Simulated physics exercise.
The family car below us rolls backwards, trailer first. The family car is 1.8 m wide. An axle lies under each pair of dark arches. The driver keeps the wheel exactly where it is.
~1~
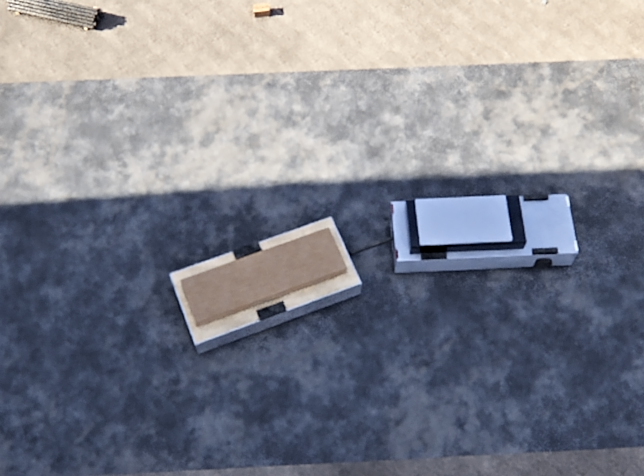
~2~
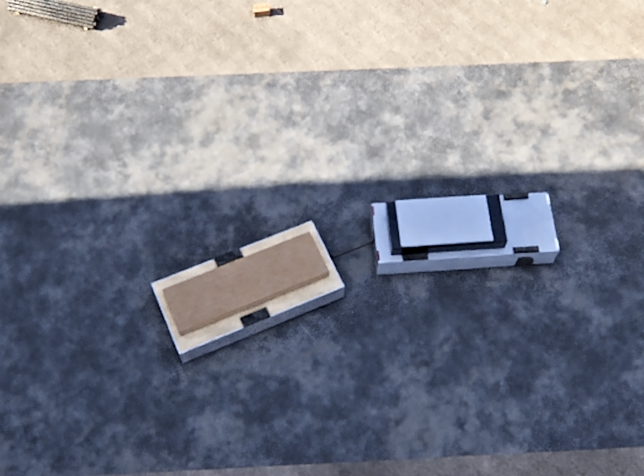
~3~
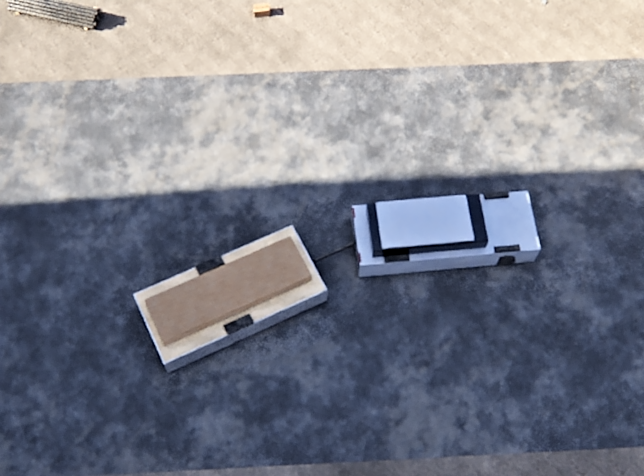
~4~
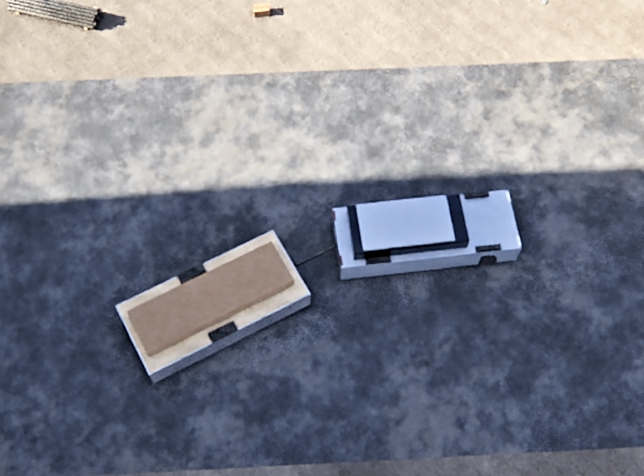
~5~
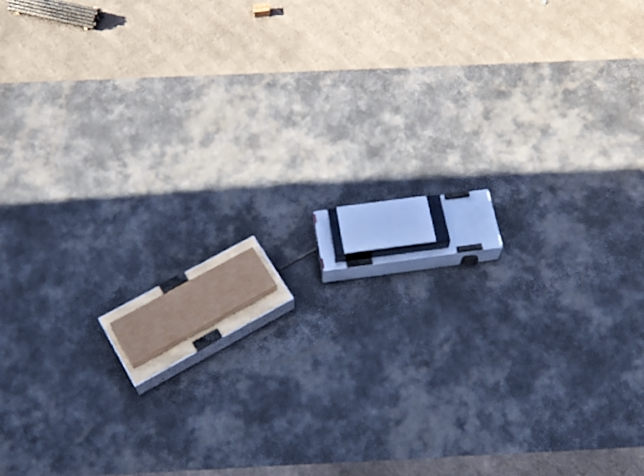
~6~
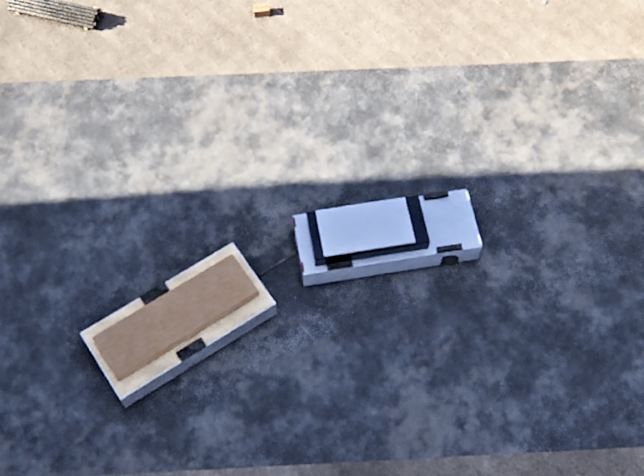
A white car backed slowly to the left across shaded gray ground, pushing a brown-topped trailer ahead of it, and the trailer's far end edged lower as the bend between them grew slightly sharper.
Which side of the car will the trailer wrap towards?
The tail folds to the car's right side.
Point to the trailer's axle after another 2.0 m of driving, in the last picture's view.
Around (115, 364).
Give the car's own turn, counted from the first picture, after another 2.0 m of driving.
About 12°.
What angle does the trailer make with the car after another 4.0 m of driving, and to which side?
About 45° to the car's right.
2.0 m further on, the tail is 31° to the car's right, the car has turned 12° and the trailer's axle is at (115, 364) of the last picture.
4.0 m further on, the tail is 43° to the car's right, the car has turned 17° and the trailer's axle is at (70, 417) of the last picture.
6.1 m further on, the tail is 60° to the car's right, the car has turned 23° and the trailer's axle is at (48, 469) of the last picture; it has jack-knifed.
